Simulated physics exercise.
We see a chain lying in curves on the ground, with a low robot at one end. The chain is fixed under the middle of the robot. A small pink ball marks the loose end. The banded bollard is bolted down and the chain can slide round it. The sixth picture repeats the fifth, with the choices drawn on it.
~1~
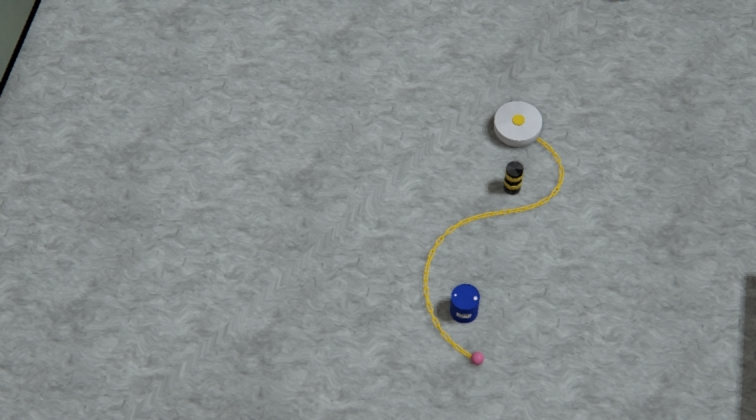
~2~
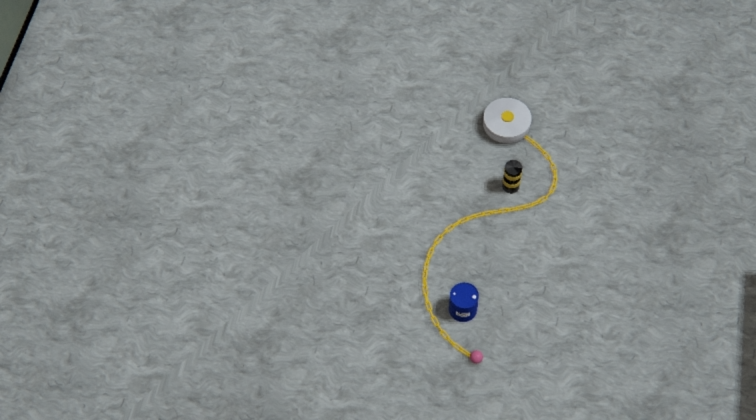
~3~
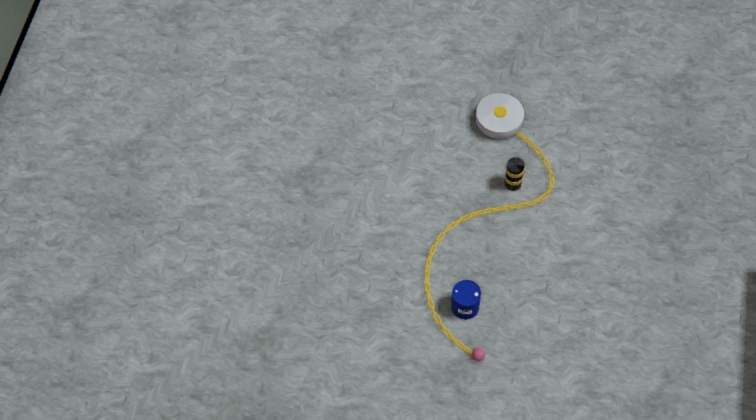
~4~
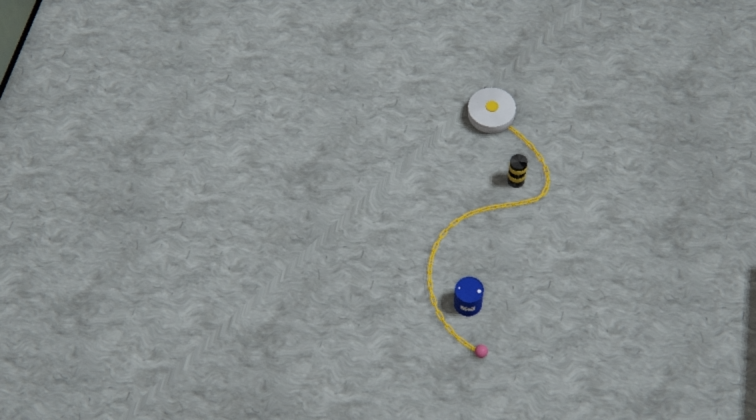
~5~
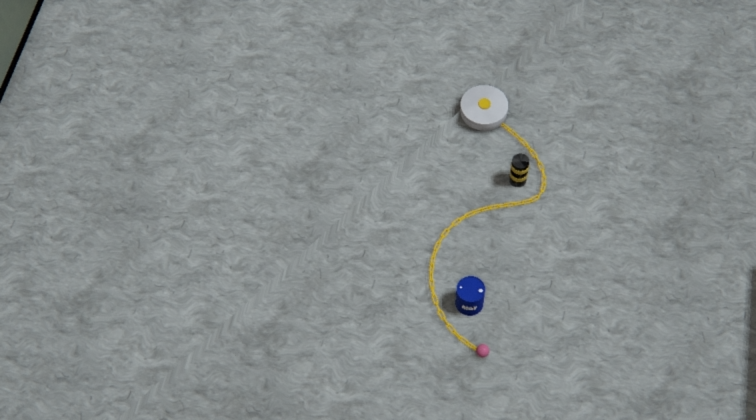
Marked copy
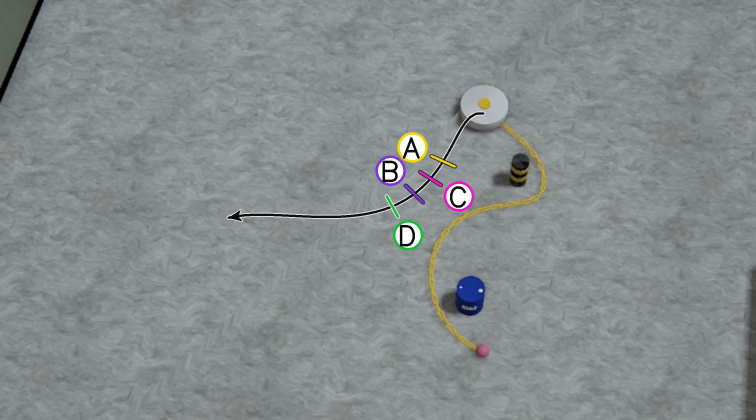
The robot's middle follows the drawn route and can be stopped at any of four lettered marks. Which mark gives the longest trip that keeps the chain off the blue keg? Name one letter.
D is the last safe stop.
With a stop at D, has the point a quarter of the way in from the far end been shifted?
Yes.
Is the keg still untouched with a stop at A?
For that mark, yes.
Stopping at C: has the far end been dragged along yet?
No.
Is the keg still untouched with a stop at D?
Yes.
On the marked copy, A at (443, 161); B at (414, 194); C at (430, 179); D at (392, 206); the route from (484, 113) via (383, 210) to (229, 218).
With D. Early on, robot (454, 139), middle of the chain (474, 214), free end (483, 351).
Further on, robot (428, 177), middle of the chain (474, 214), free end (483, 351).
At the end, robot (392, 202), middle of the chain (505, 208), free end (480, 349); only the bollard has been touched, if anything.
As for the rest, A is safe but short; B is safe but short; C is safe but short.
